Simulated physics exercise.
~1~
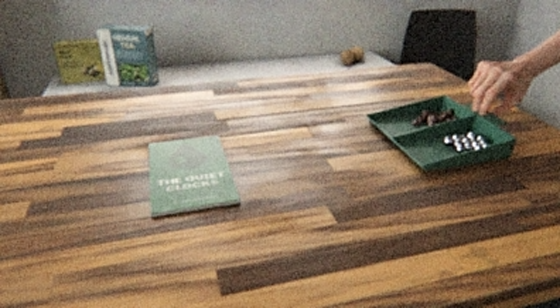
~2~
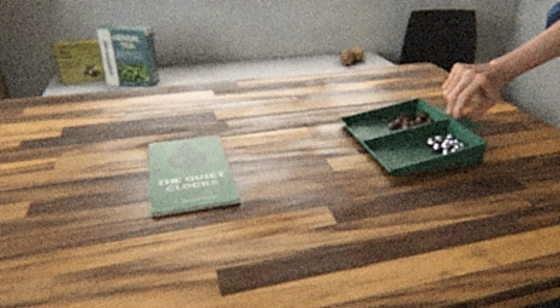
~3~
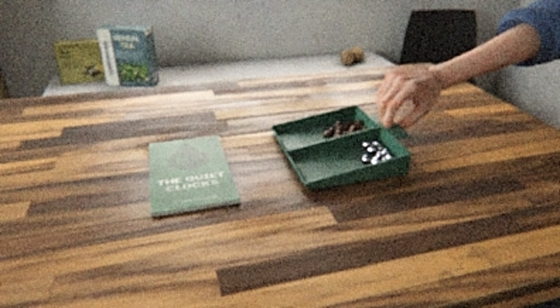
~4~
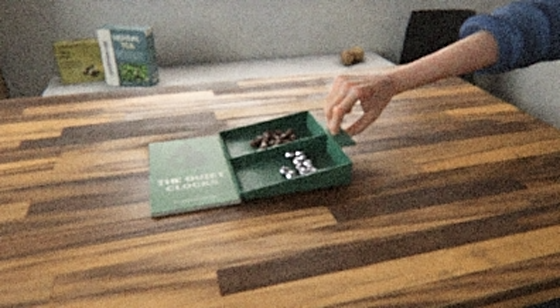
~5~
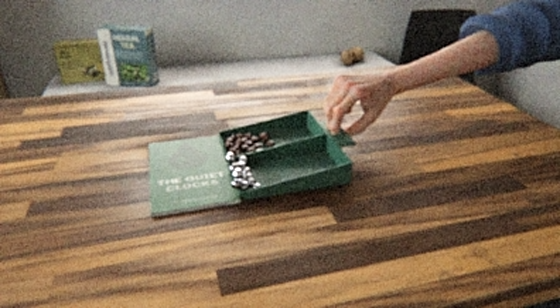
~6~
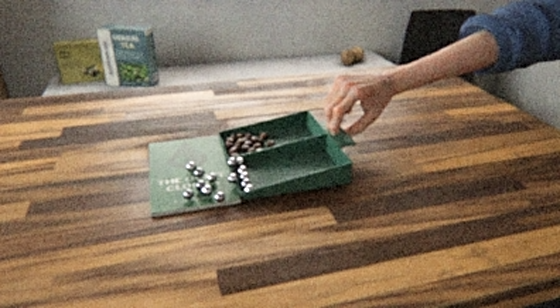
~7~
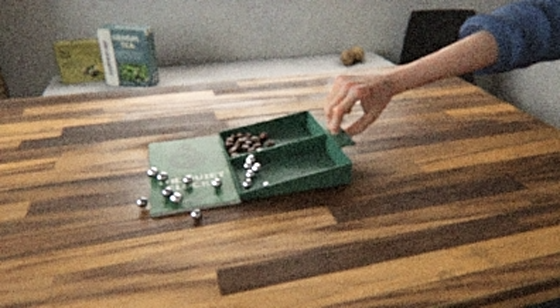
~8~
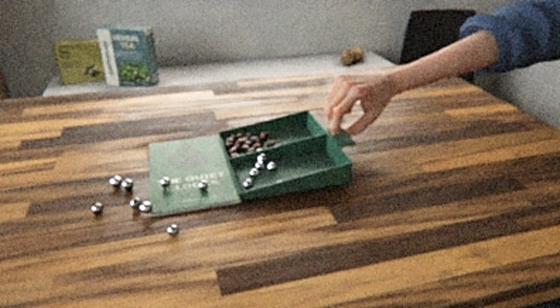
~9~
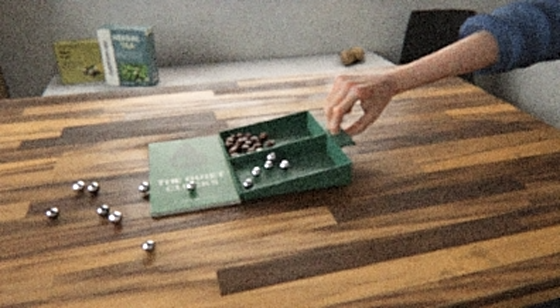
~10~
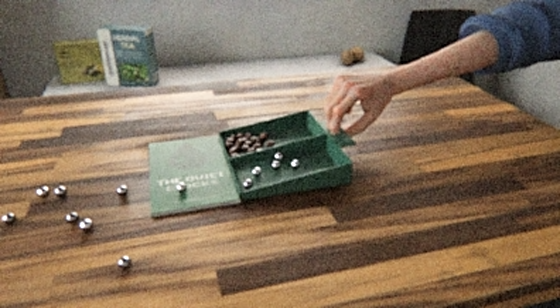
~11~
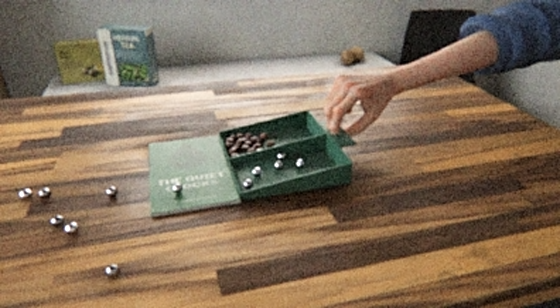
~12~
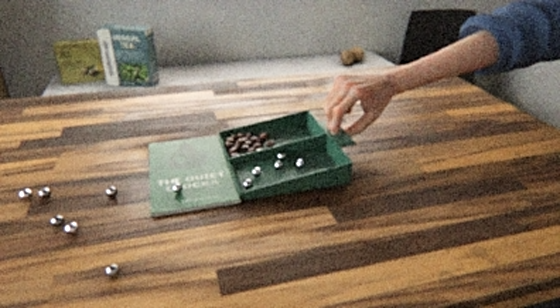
The clip opens on a striped wooden table, where a hand at the right holds a green two-part tray with shiny silvery balls in the nearer part and small dark brown pieces in the farther one. The hand slides the tray left towards a thin green book lying flat. The tray stops against the book's edge, and both handfuls slide on to the front rim. The brown pieces bunch up there and stay inside, while many silvery balls spill over the rim and roll left across the cover. In the end, several balls rest on the table, one sits on the book, and the others remain in the tray.
